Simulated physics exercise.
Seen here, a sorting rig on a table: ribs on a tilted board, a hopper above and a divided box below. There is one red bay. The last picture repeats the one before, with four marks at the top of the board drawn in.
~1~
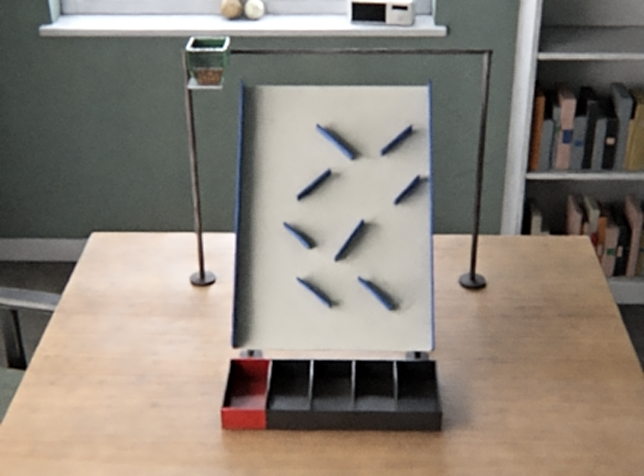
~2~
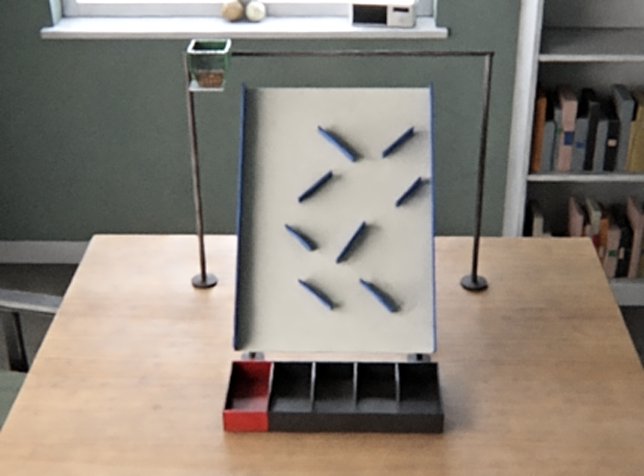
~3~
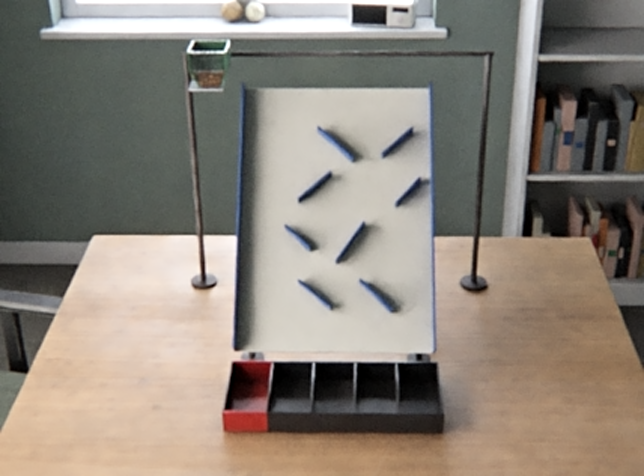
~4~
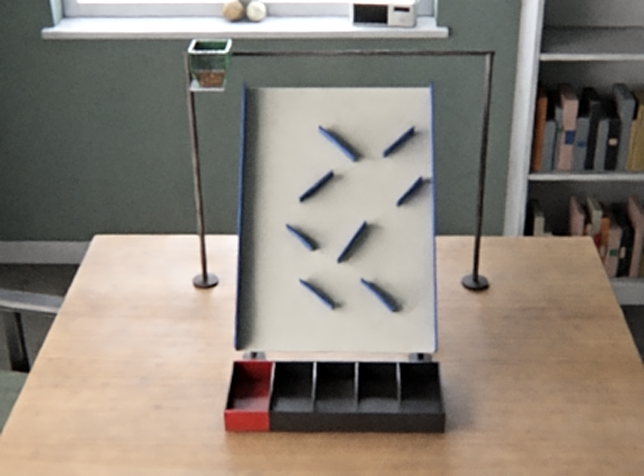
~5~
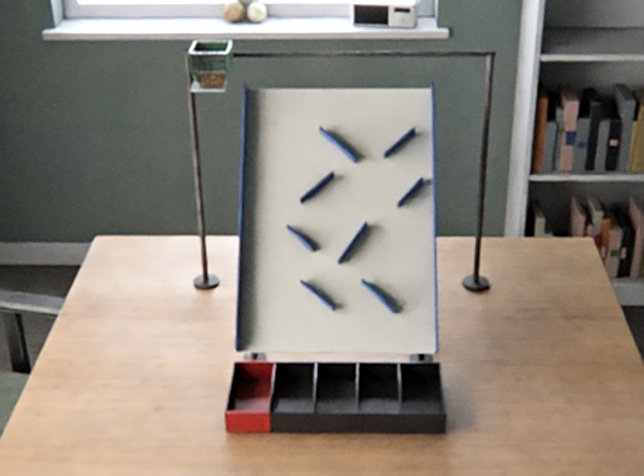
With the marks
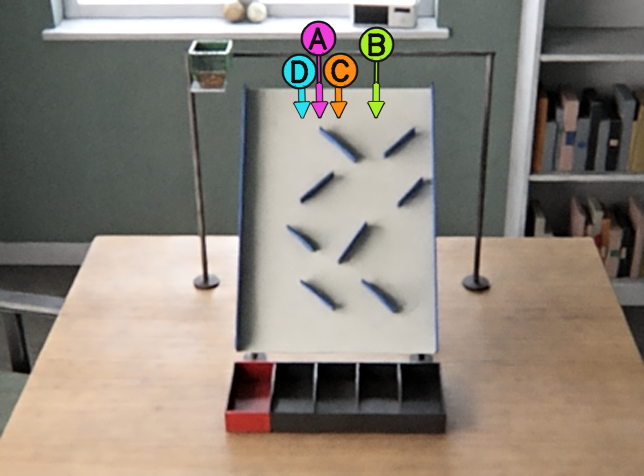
A room with a green wall, a window and bookshelves is seen from the front and slightly above a wooden table. A pale tilted board with blue edges and eight blue ribs stands between thin dark posts, a small clear hopper at the upper left and a divided black box below, its leftmost bay red. Nothing on the rig moves, and the view shifts only very slightly.
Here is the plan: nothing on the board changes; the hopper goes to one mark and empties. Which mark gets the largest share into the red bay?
I would pick mark D.
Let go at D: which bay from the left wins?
The first from the left.
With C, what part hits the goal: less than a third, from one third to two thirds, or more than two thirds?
Mark C gives less than a third.
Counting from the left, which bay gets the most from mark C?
The fifth from the left.
On the marked copy, mark A meets the board at (319, 111); mark B meets the board at (376, 111); mark C meets the board at (338, 111); mark D meets the board at (302, 111).
With A, close to a third in the red bay, close to half in other bays, close to a quarter outside the box.
With B, only a few in the red bay, all but a few in other bays.
With C, a small share in the red bay, the bulk in other bays, a small share outside the box.
With D, the bulk in the red bay, a small share in other bays, a small share outside the box.
